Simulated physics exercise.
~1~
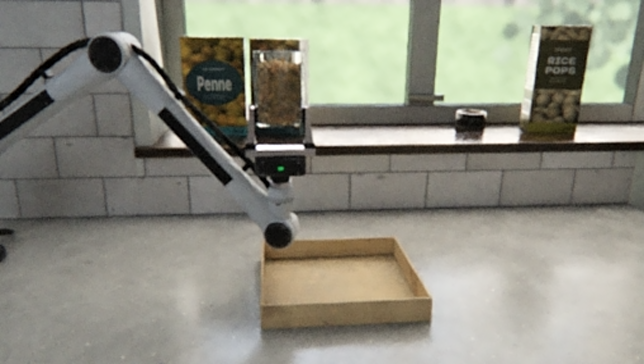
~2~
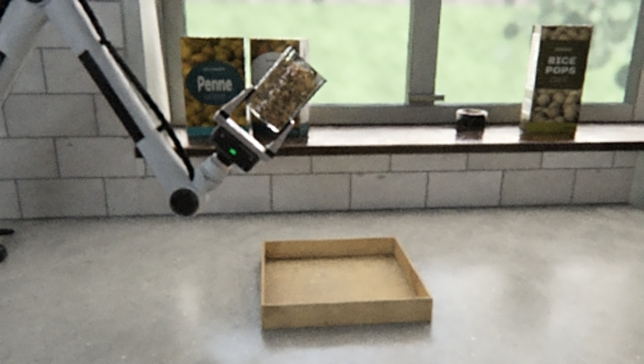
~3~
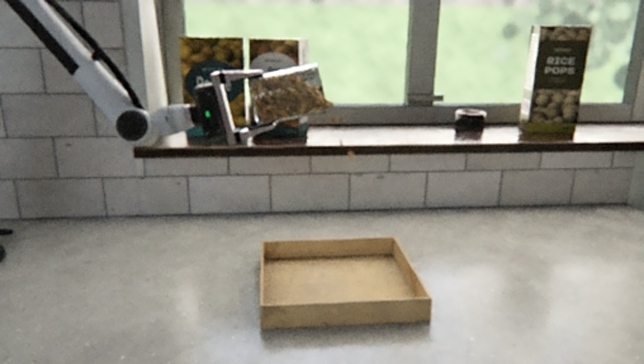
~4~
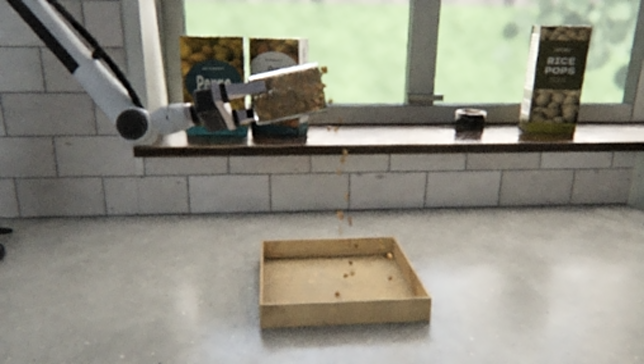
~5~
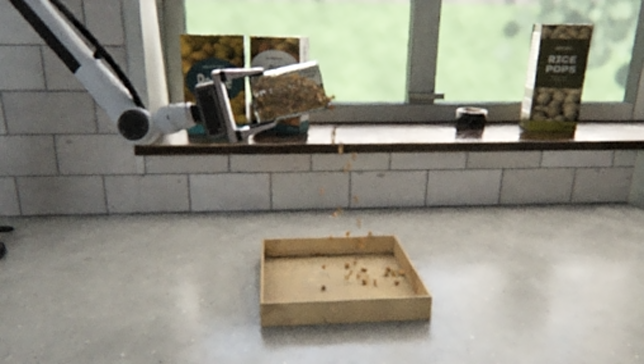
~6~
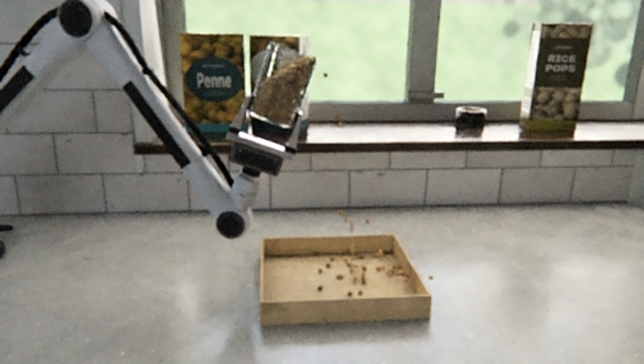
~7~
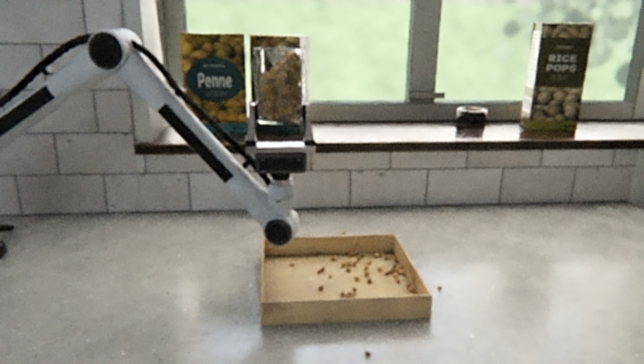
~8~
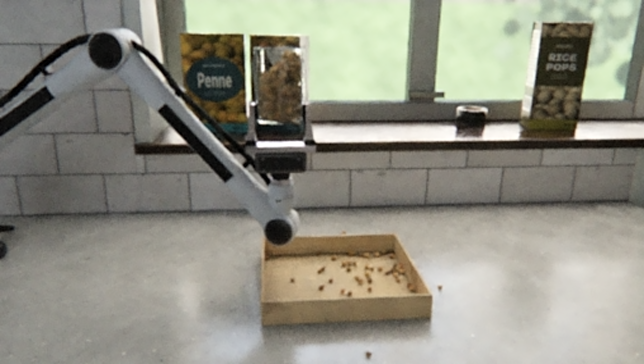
Robot arm tilting a clear tumbler of dried chickpeas, sprinkling some into a shallow tray, then righting it still mostly full.
